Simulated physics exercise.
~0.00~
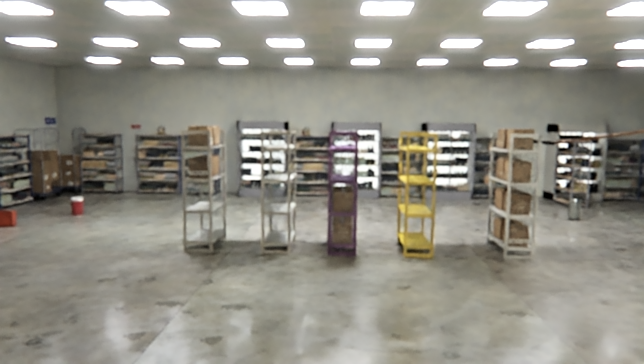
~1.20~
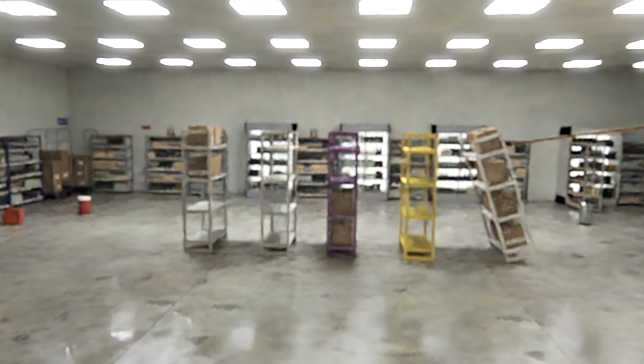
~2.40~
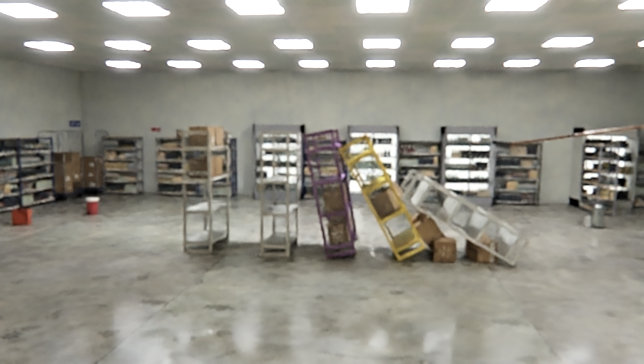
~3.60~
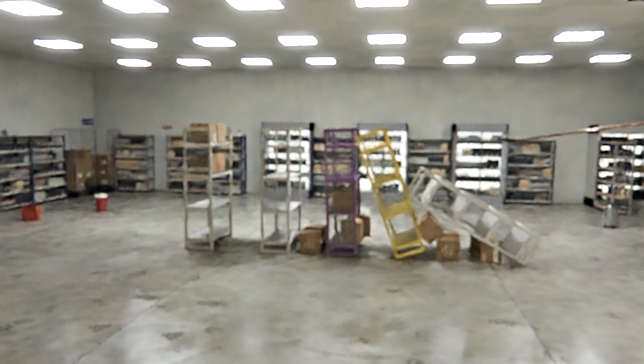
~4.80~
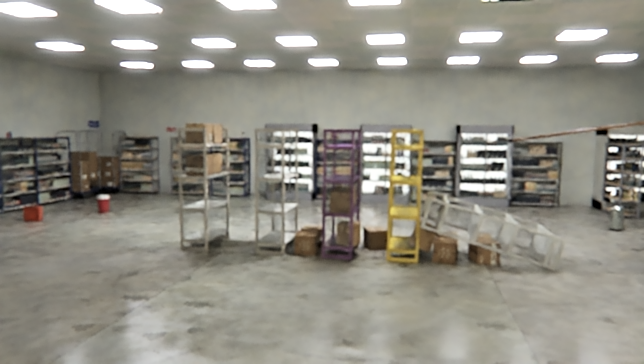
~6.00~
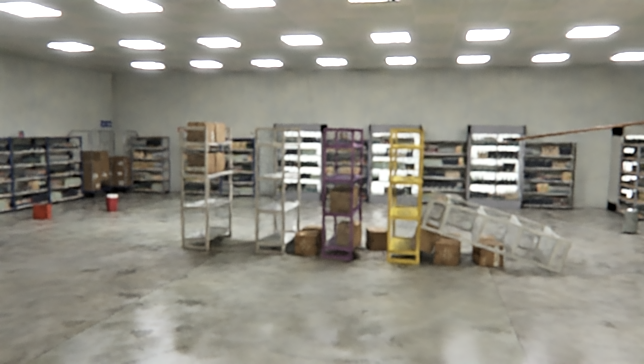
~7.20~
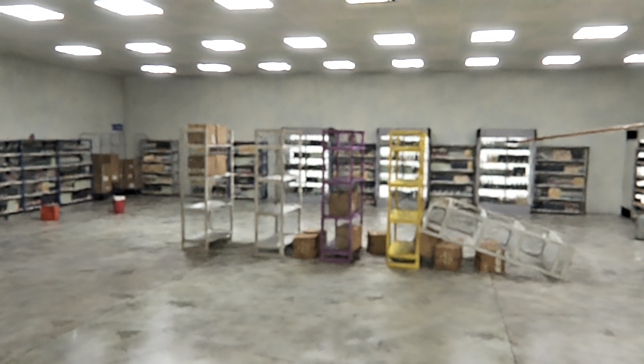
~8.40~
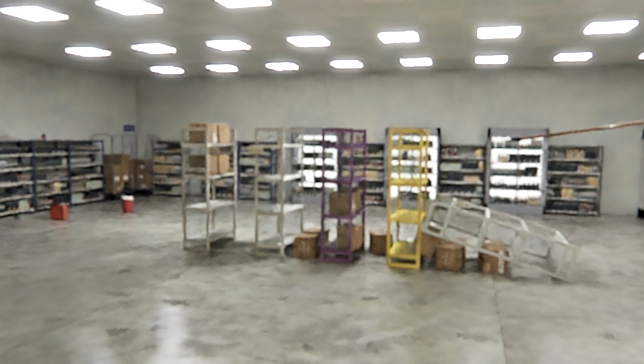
White shelf unit toppling left into yellow and purple units, spilling cartons, then sliding to the floor as four others stay standing.
